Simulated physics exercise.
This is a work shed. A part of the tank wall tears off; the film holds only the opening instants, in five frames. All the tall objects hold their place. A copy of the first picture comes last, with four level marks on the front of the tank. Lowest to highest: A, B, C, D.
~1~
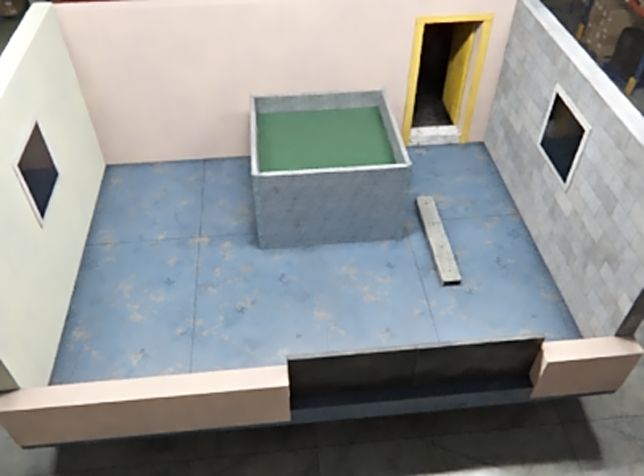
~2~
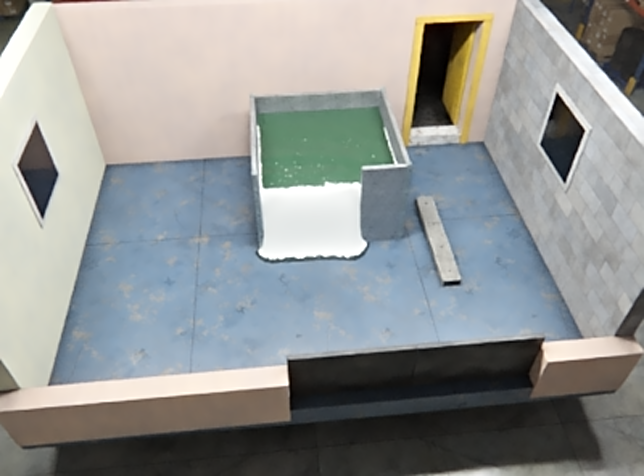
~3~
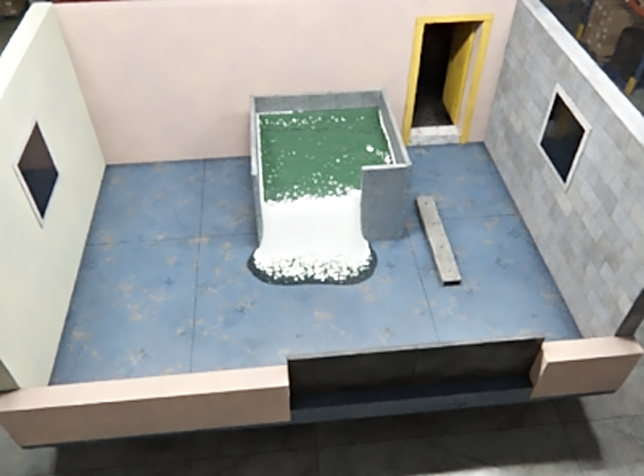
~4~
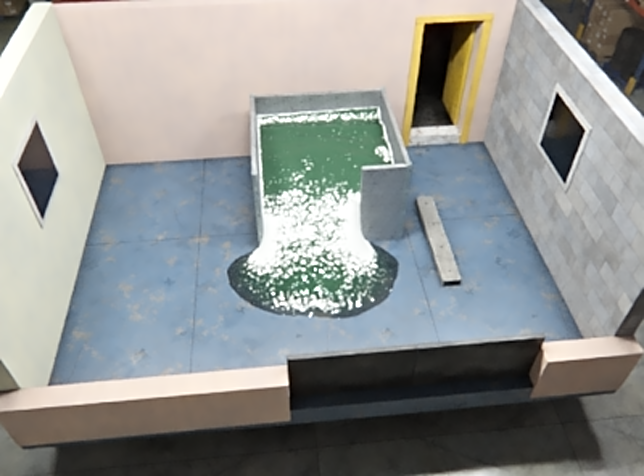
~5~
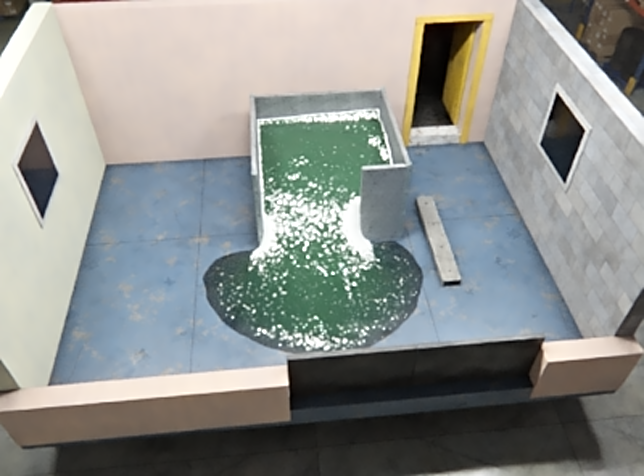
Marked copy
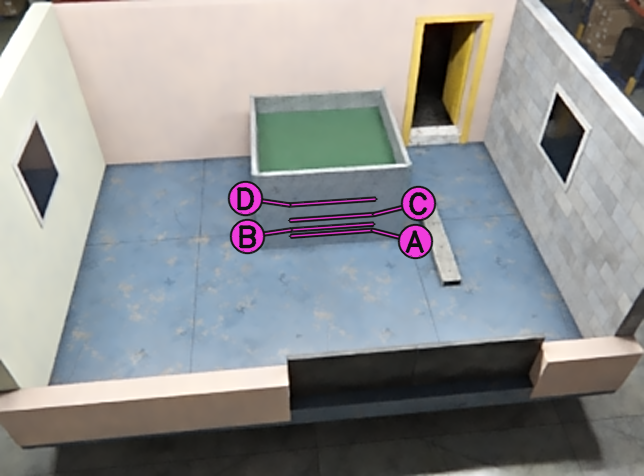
In a work shed, green water pours from a tank's open front and spreads across the blue floor.
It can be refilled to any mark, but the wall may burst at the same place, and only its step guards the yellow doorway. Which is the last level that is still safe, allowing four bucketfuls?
Line D.
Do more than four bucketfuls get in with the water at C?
No.
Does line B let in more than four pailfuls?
No, not at all.
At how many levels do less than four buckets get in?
All of the four.
On the marked copy, A at (332, 233); B at (332, 227); C at (332, 217); D at (332, 202); from the bottom up A, B, C, D.
With A, nothing gets over.
With B, nothing gets over.
With C, nothing gets over.
With D, a splash gets over, under a bucket.
